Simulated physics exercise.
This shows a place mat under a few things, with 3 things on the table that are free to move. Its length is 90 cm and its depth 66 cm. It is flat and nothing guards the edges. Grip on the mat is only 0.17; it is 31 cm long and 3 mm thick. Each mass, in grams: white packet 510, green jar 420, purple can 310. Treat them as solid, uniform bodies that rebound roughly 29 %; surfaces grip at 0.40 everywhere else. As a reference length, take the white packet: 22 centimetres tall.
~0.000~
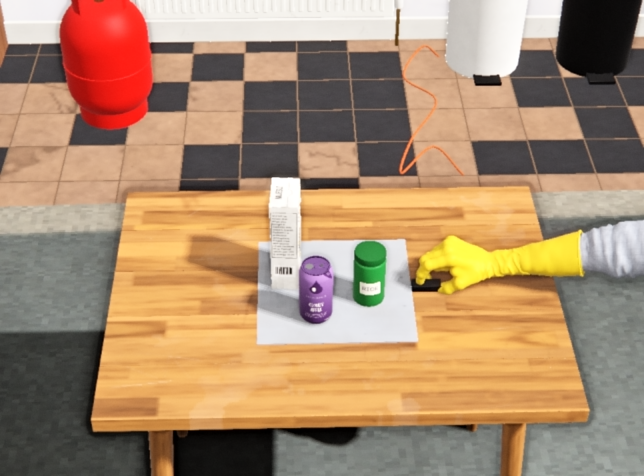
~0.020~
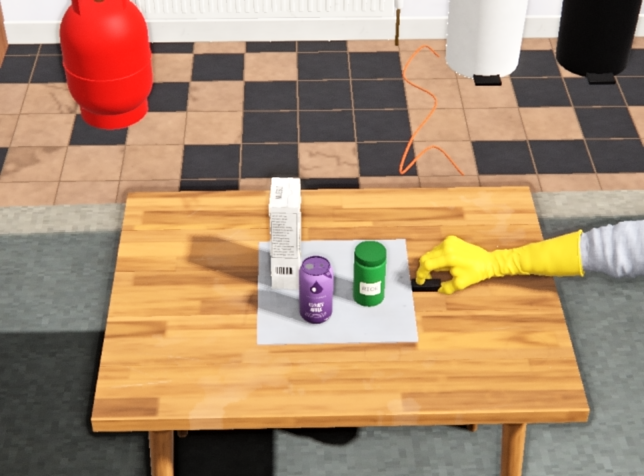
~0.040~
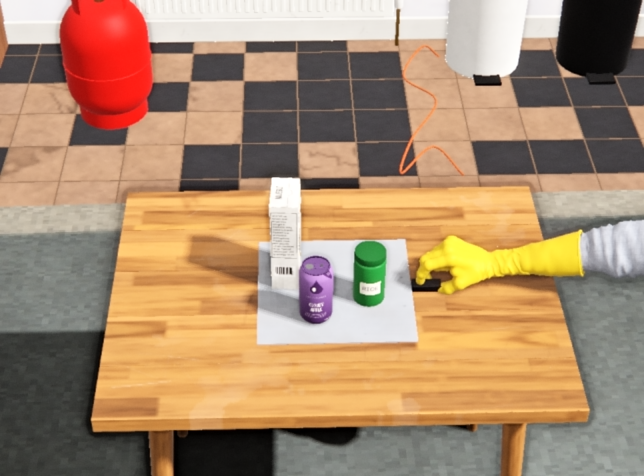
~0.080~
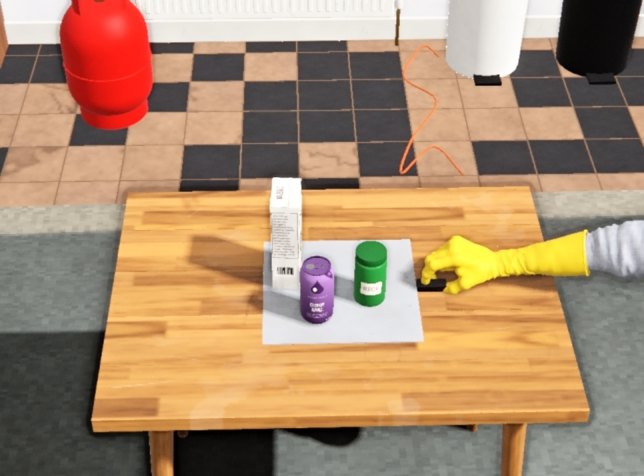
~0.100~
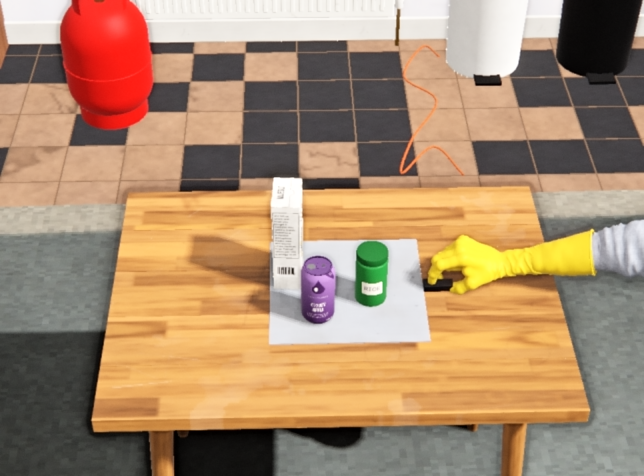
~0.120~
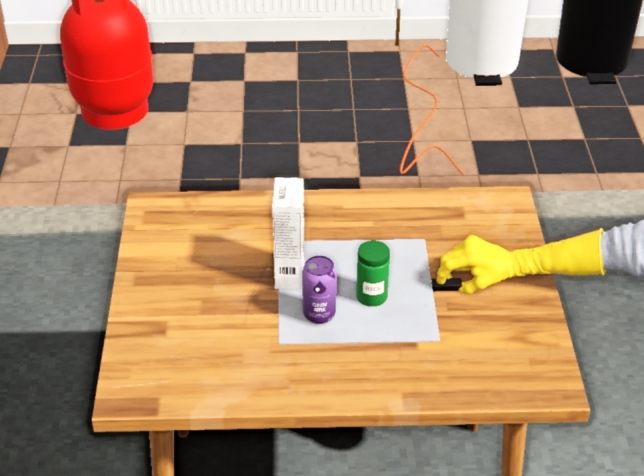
A yellow-gloved hand rests at the right edge of a pale mat on a wooden table, holding still at first beneath a white packet, a purple can and a green jar. It then draws the mat slowly to the right, and the three upright items shift very slightly the same way while the mat slides farther beneath them.
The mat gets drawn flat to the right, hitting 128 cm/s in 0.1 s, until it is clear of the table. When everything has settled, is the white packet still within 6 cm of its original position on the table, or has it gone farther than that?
It is still within range.
After 0.22 s, mat pulled 17 cm; white packet moved 2 cm near (297, 235); purple can moved 3 cm; green jar moved 3 cm.
After 0.42 s, mat pulled 42 cm; white packet moved 3 cm near (299, 235); green jar 8° off upright; purple can moved 3 cm.
After 0.72 s, mat pulled 80 cm; white packet moved 3 cm near (300, 235); green jar moved 9 cm; purple can moved 3 cm.
In the end (1.6 s), not toppled but over 6 cm from the start, green jar; the other 2 under 6 cm from the start. At the end, from the last picture's camera, white packet near (297, 235).
